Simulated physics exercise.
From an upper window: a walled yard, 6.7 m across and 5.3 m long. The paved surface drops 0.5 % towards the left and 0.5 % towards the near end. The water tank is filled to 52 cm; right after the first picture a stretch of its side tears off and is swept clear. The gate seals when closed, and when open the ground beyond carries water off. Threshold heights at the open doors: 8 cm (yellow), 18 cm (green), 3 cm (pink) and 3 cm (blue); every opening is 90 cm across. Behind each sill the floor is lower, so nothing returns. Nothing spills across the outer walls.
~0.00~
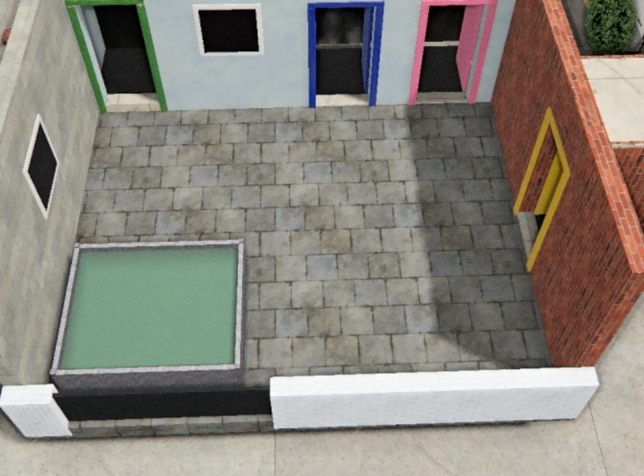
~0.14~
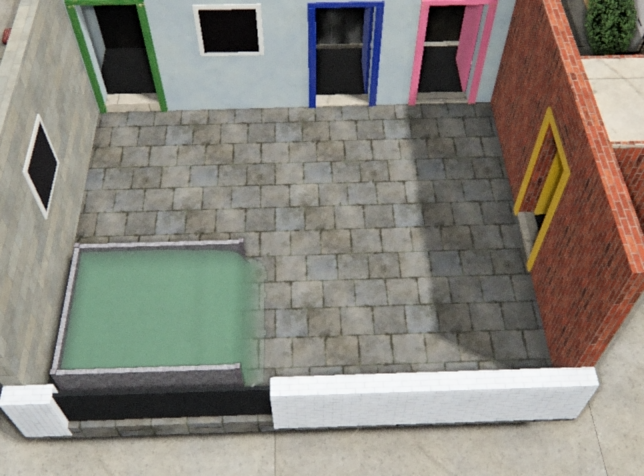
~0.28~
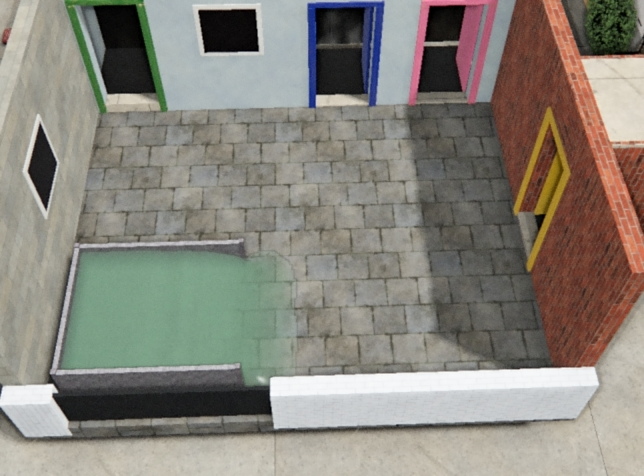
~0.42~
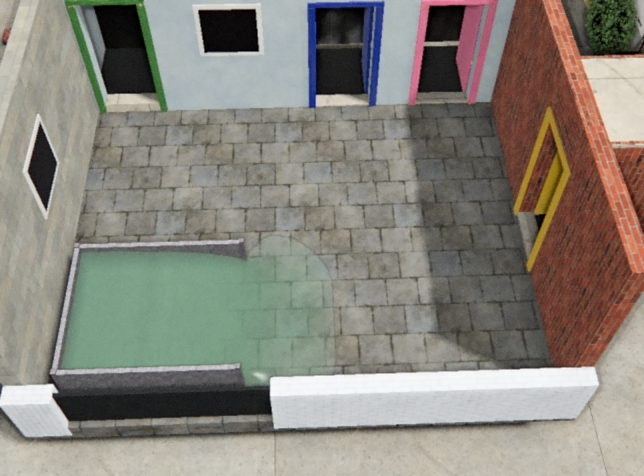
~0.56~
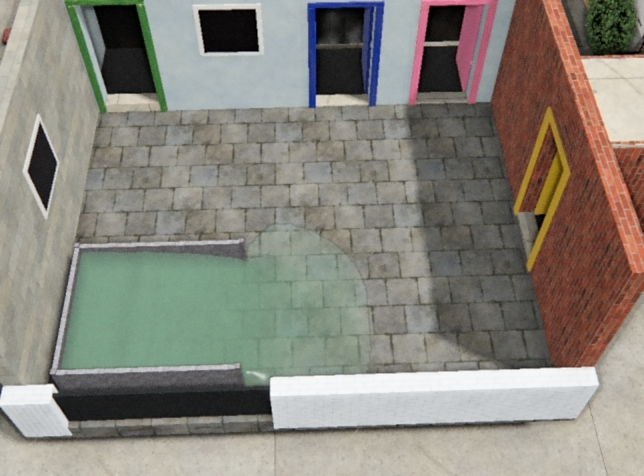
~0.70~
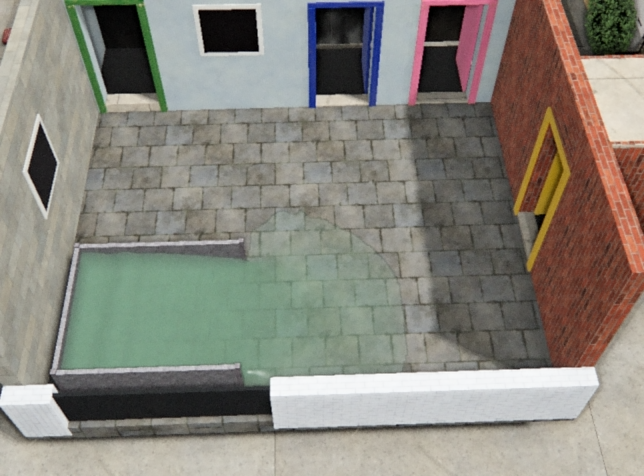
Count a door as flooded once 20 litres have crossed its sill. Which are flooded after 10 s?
Within that time: At the yellow door it passes the limit; at the green door it does not reach the limit; at the pink door it exceeds the limit; at the blue door it goes over the limit.
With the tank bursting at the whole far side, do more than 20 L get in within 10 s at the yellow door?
Then: Yellow not over.
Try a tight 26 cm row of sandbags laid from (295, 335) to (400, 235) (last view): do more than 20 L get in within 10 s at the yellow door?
Then: Yellow not over.
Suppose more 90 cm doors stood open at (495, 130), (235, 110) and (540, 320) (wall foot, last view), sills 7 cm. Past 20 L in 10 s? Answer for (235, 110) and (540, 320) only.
In turn: Below, over.
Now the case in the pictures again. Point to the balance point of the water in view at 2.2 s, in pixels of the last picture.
At about (299, 319).
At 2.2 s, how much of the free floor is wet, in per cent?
About 45 per cent.
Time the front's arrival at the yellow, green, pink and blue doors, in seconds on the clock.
Yellow 1.8 s, green 7.0 s, pink 3.4 s, blue 4.5 s.
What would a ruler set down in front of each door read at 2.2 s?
In cm: Yellow 17, green 0, pink 0, blue 0.
After 1.4 s water covers 35 % of the floor and is deepest (22 cm) near (256, 341); yellow door not reached, green door not reached, pink door not reached, blue door not reached.
After 2.2 s water covers 45 % of the floor and is deepest (34 cm) near (533, 393); yellow door 17 cm at the sill, 5 L in, green door not reached, pink door not reached, blue door not reached.
After 3.5 s water covers 55 % of the floor and is deepest (27 cm) near (547, 393); yellow door 18 cm at the sill, 56 L in, green door not reached, pink door 3 cm at the sill, 0 L in, blue door not reached.
After 6.0 s water covers 65 % of the floor and is deepest (16 cm) near (409, 109); yellow door 9 cm at the sill, 89 L in, green door not reached, pink door 14 cm at the sill, 137 L in, blue door 9 cm at the sill, 9 L in.
After 10.0 s water covers 95 % of the floor and is deepest (12 cm) near (93, 149); yellow door 3 cm at the sill, 90 L in, green door 9 cm at the sill, 0 L in, pink door 6 cm at the sill, 252 L in, blue door 5 cm at the sill, 49 L in.
